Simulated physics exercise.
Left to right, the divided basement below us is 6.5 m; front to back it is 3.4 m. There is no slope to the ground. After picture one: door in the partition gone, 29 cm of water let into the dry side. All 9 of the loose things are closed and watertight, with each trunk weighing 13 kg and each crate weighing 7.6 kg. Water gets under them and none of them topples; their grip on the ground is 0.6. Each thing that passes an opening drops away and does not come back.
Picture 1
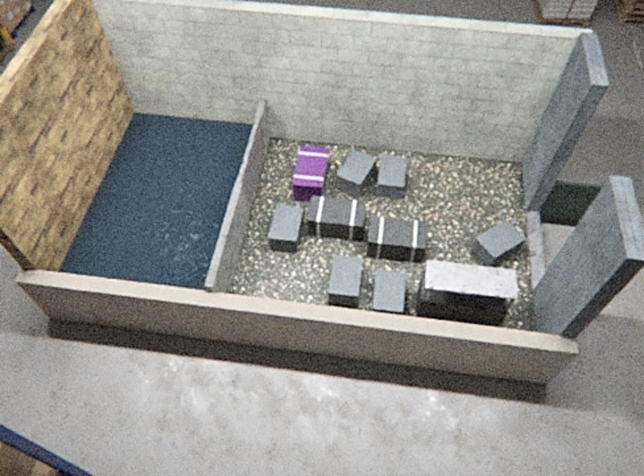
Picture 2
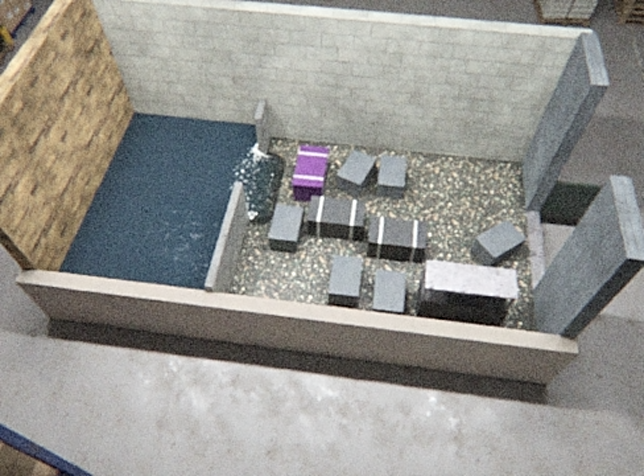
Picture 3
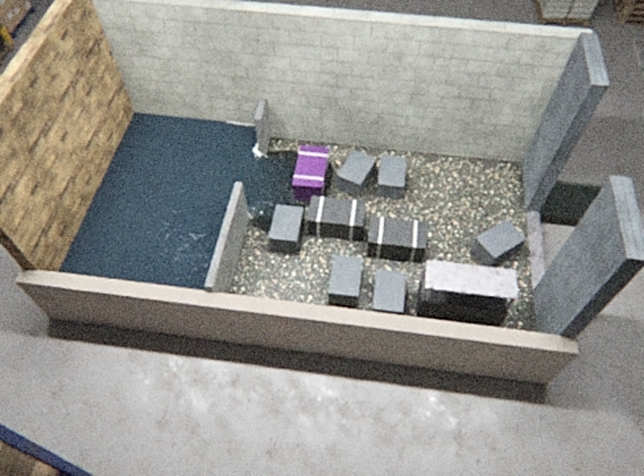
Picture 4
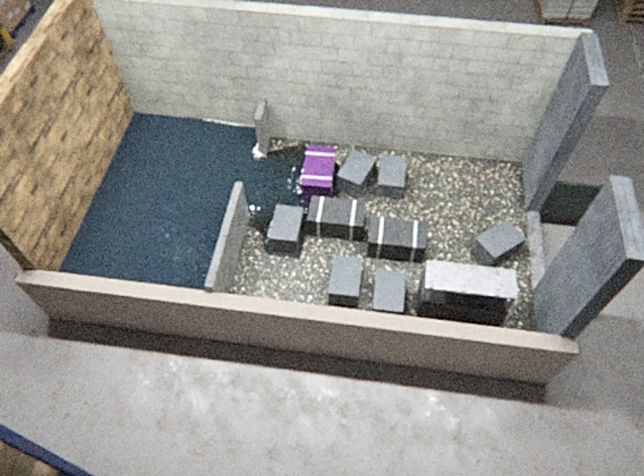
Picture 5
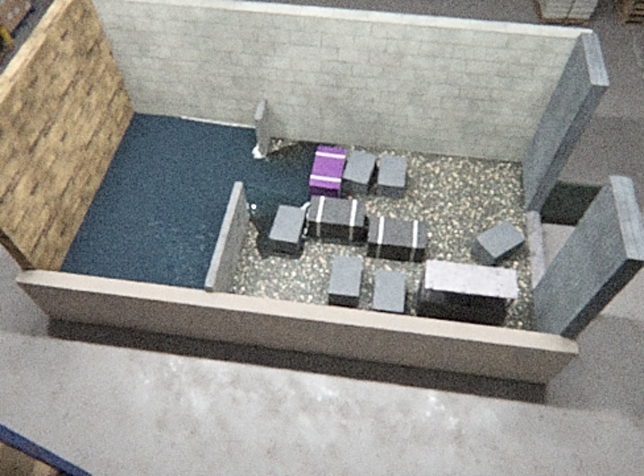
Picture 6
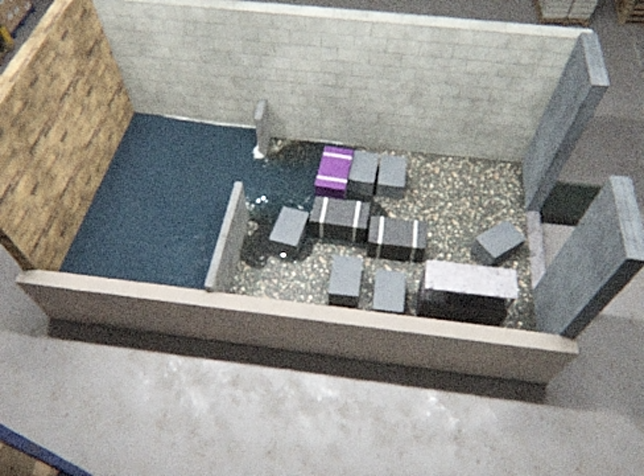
Dark water pours through a gap in the partition and nudges the purple trunk right.
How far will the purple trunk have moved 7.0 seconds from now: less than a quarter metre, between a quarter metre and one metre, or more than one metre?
More than one metre.
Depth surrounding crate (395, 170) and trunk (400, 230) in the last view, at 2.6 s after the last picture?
About 10 and 5 cm.
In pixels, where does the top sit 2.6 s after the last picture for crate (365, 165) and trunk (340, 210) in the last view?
First near (492, 196), second near (350, 262).
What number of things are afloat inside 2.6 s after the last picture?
At that time, 4.
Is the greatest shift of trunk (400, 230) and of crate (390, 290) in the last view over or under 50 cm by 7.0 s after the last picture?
In order: Beyond the mark, within the mark.
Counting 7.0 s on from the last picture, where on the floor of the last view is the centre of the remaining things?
Close to pixel (377, 282).
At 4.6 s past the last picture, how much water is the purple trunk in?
Depth approx. 10 cm.
Then, 0.6 s after the last picture the purple trunk is near (352, 168), 0.6 m from its start, afloat; 0 of 9 are out; 1 afloat.
Then, 2.6 s after the last picture the purple trunk is near (468, 202), 2.4 m from its start, afloat; 0 of 9 are out; 4 afloat.
Then, 4.6 s after the last picture the purple trunk is near (504, 256), 3.1 m from its start, afloat; 3 of 9 are out; 4 afloat.
Then, 7.0 s after the last picture the purple trunk is near (539, 260), 3.5 m from its start, afloat; 3 of 9 are out; 5 afloat.
